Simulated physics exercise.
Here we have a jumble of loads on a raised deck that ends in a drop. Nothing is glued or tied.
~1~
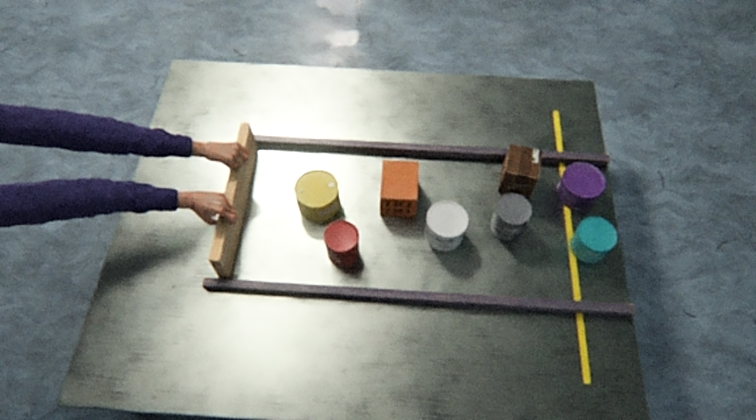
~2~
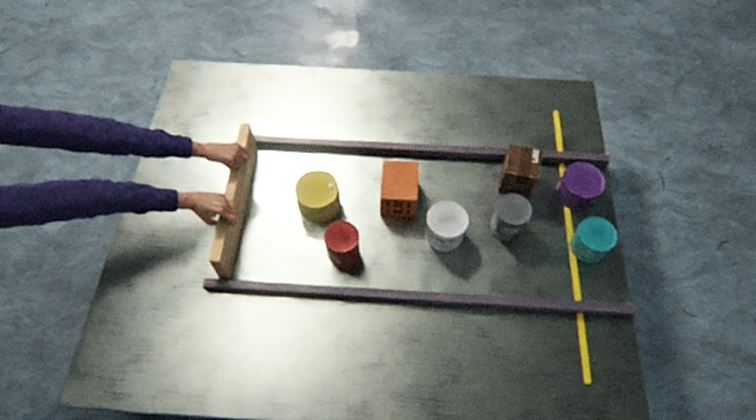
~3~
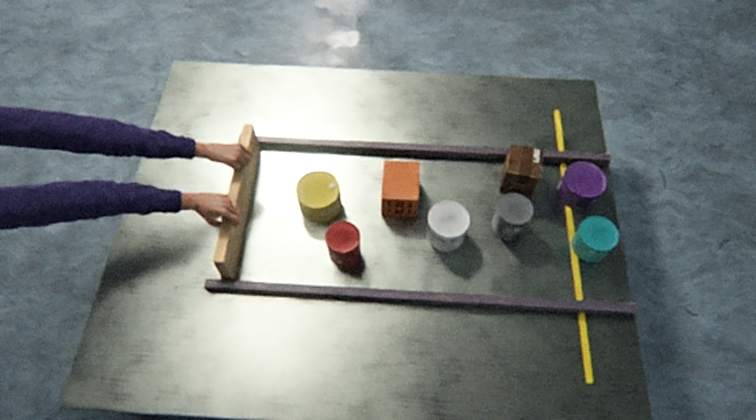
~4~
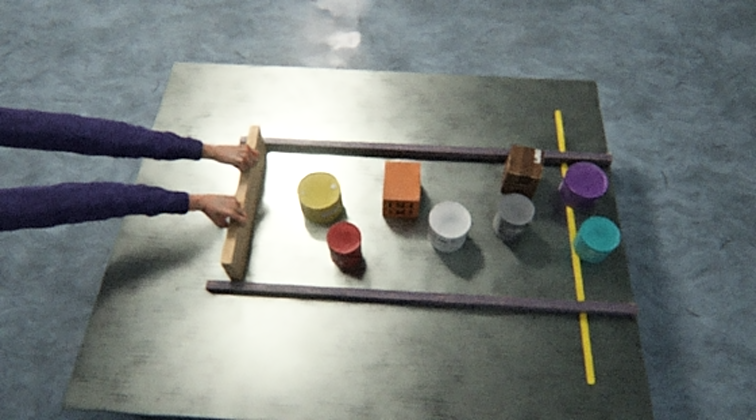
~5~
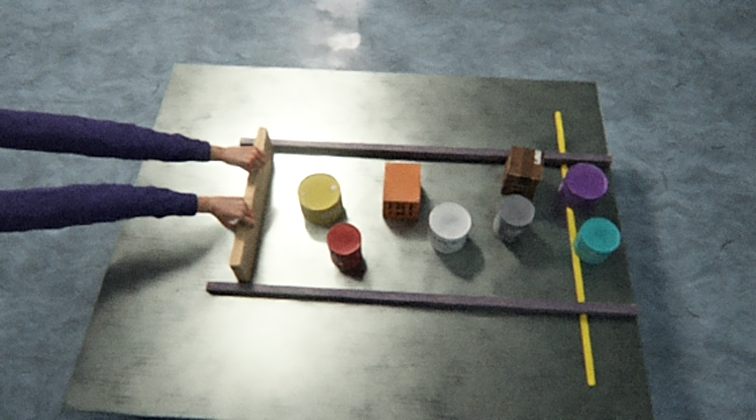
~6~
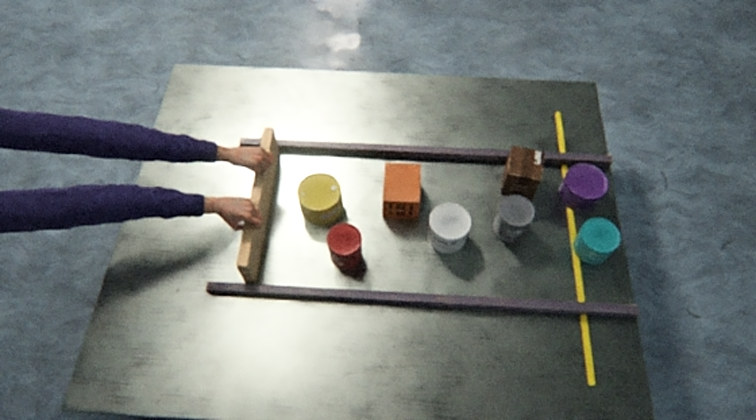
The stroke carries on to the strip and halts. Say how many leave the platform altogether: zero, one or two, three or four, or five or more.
The number that fall off is three or four.
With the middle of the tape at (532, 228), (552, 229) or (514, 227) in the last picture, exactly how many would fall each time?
It would be 1, 2 and 0.
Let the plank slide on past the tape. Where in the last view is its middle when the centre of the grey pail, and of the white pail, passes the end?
Near (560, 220) and (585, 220).
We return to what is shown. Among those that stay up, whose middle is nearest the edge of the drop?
It is the white pail.
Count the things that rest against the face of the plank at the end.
It touches 3.
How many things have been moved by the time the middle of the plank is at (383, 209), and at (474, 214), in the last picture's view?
At the one place 3, at the other 6.
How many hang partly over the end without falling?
Overhanging: 1.
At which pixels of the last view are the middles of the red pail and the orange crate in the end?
Near (600, 265) and (592, 172).
Early on, none off yet; turquoise pail at rest near (596, 242); purple pail at rest near (582, 188); brown parcel at rest near (522, 174).
A while later, none off yet; turquoise pail at rest near (596, 242); purple pail at rest near (582, 188); brown parcel travelled a little near (532, 173).
Finally, the number that fall off is three or four; lost, grey pail, brown parcel, purple pail and turquoise pail.
